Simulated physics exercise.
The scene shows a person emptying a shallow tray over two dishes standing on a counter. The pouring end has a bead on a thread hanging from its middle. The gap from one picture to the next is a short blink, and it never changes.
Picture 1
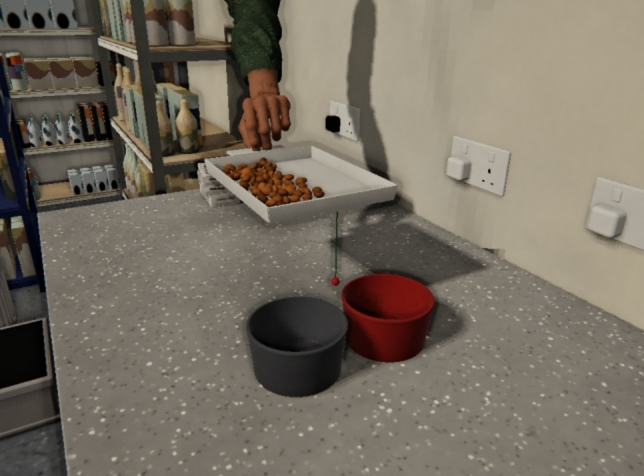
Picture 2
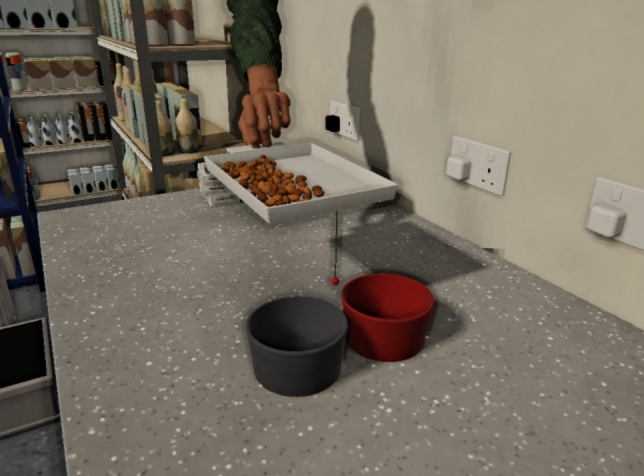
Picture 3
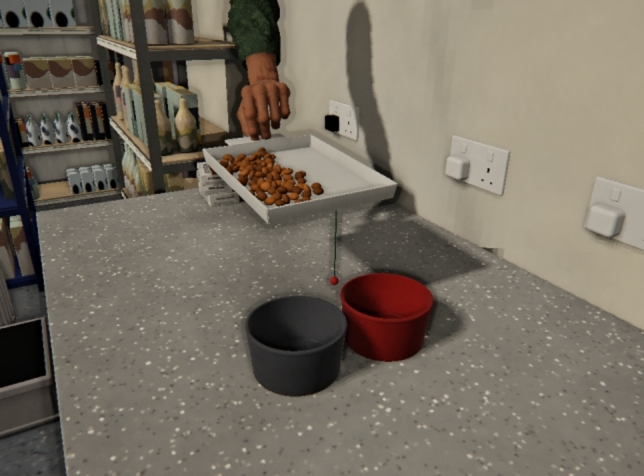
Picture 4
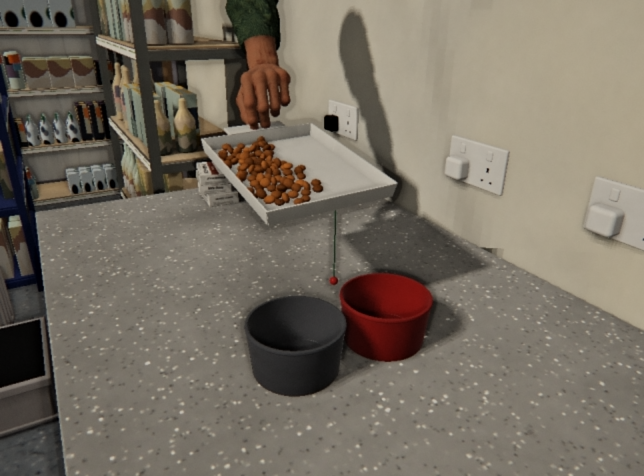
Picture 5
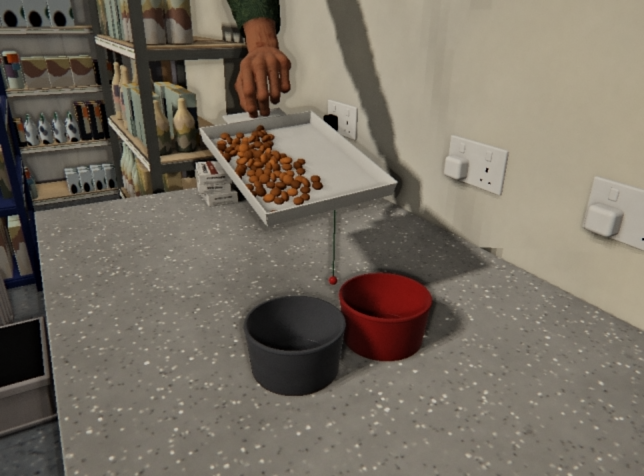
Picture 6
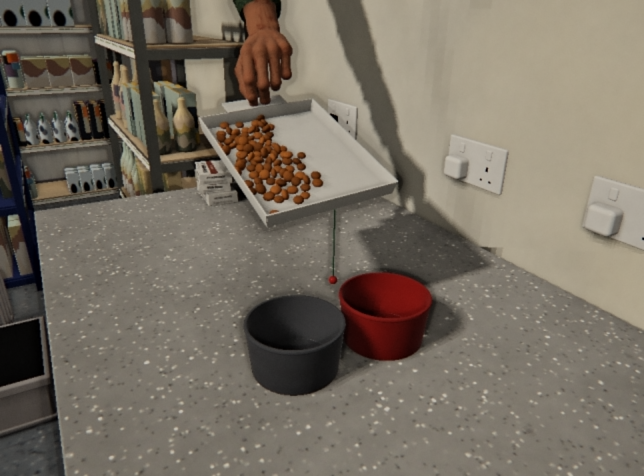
A person's hand and green sleeve show behind a shallow white tray above a speckled grey counter, viewed from slightly above, with stocked shelves at the left and sockets on the cream wall. Brown kibble lies toward the tray's left side, a red bead hangs beneath, and a dark grey dish stands left of a red one. The hand rises slightly as the tray's far end lifts and its near-left corner dips gradually, while the camera stays practically still.
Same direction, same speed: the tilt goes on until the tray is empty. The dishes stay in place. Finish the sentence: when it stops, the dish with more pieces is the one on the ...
Left.
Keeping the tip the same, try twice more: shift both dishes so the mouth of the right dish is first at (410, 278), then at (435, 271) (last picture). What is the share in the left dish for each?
50 %, then 10 %.
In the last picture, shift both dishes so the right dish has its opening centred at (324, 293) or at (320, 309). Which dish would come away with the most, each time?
First try: The rightmost dish. Second try: The rightmost dish.
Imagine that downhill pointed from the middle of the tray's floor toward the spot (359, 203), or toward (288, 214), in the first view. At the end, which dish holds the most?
First case: The dish at right. Second case: The dish at left.
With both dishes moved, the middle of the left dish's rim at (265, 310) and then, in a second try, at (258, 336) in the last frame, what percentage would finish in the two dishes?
Near 50 and 70 percent respectively.
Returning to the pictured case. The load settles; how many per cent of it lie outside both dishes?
About 10 %.
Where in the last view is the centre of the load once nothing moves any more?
Roughly pixel (299, 359).
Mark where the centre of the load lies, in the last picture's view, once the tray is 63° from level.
The centre of the load shows up near (291, 191) in the last view.
Just after the last frame, tray tipped steeply; almost all on the tray; just a few in the air.
A moment on, tray tipped past a quarter turn; roughly half on the tray; roughly half in the left dish; just a few outside both; about a tenth in the air.
Further on, tray tipped past a quarter turn; the larger part in the left dish; about a tenth in the right dish; about a tenth outside both.
When it is over, tray tipped past a quarter turn; the larger part in the left dish; about a tenth in the right dish; about a tenth outside both.
